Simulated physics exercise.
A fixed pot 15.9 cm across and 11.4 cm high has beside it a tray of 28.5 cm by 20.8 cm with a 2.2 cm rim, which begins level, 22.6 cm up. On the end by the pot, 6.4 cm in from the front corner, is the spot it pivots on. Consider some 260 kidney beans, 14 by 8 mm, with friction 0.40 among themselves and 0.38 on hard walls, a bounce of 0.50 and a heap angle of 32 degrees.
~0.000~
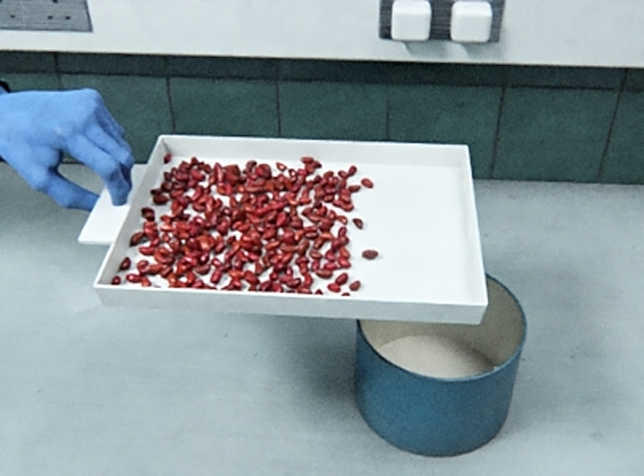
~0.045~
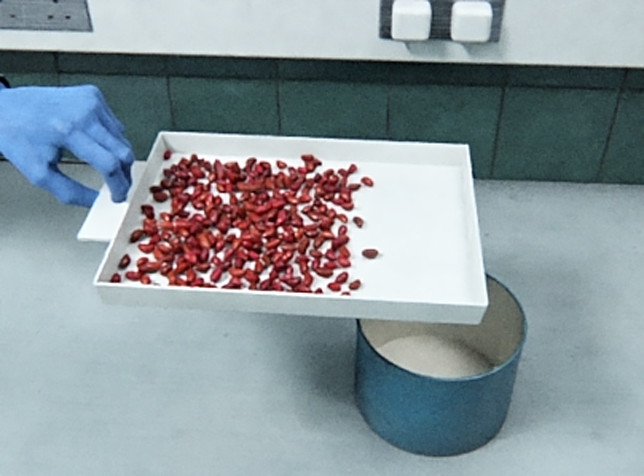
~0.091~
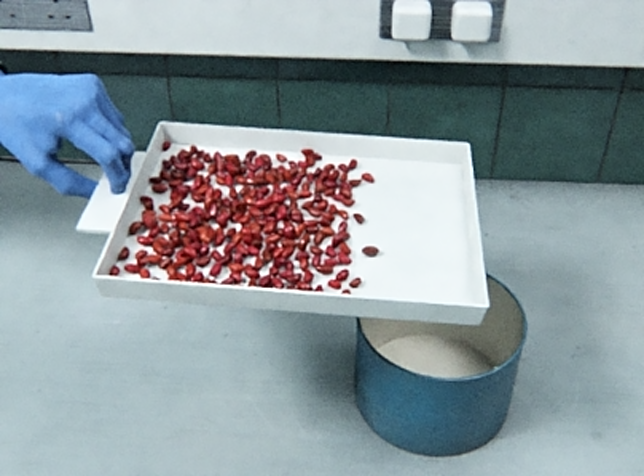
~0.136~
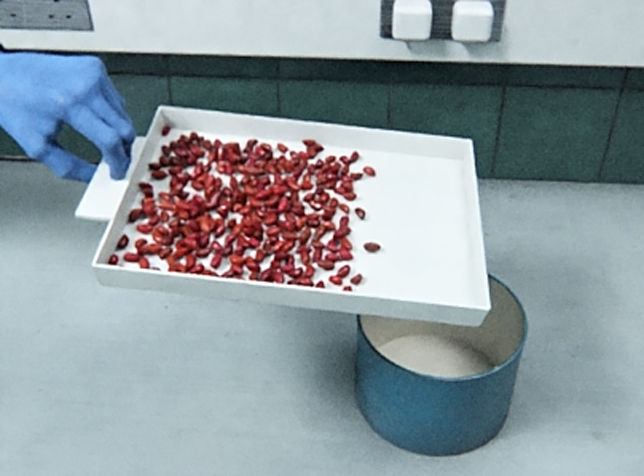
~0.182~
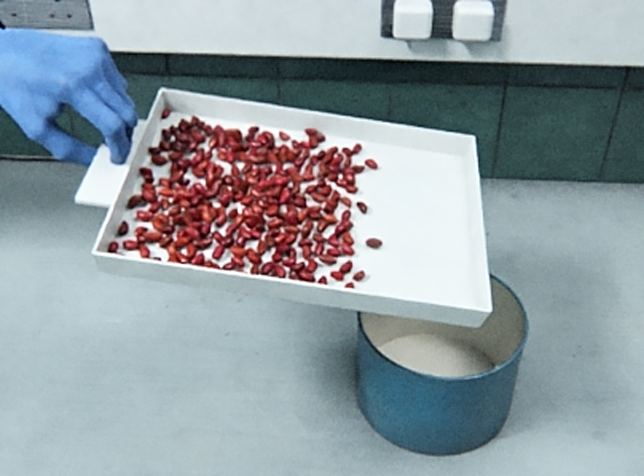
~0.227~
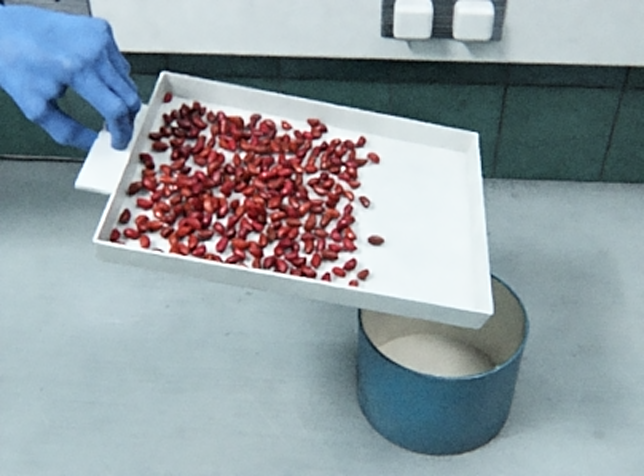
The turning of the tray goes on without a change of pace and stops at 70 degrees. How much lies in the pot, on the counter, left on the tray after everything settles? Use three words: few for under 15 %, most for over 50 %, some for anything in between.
Pot: Few; counter: Most; tray: Some.
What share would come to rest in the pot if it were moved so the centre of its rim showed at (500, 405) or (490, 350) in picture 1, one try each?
Roughly 65 per cent, then 25 per cent.
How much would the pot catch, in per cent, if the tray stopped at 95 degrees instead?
Result: Close to 0 %.
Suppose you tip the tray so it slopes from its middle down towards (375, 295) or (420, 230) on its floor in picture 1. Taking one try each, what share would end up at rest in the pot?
First try: About 0 percent; second try: About 10 percent.
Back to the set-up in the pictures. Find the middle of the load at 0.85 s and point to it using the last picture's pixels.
Approximately (473, 272) in the final picture.
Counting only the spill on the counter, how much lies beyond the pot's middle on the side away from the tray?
About 90 percent of the spill.
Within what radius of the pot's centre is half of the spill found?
I'd say close to 20 centimetres.
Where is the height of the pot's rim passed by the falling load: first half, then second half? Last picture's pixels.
Early: About (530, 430); late: About (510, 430).
After 0.60 s, tilt 40 degrees; the tray holds 100 %, the pot 0 %.
After 0.85 s, tilt 59 degrees; the tray holds 90 %, the pot 0 %.
Then, at 1.21 s, tilt 70 degrees; the tray holds 40 %, the pot 0 %.
By 2.8 s all is still; pot 0 %, counter 65 %, tray 35 %.
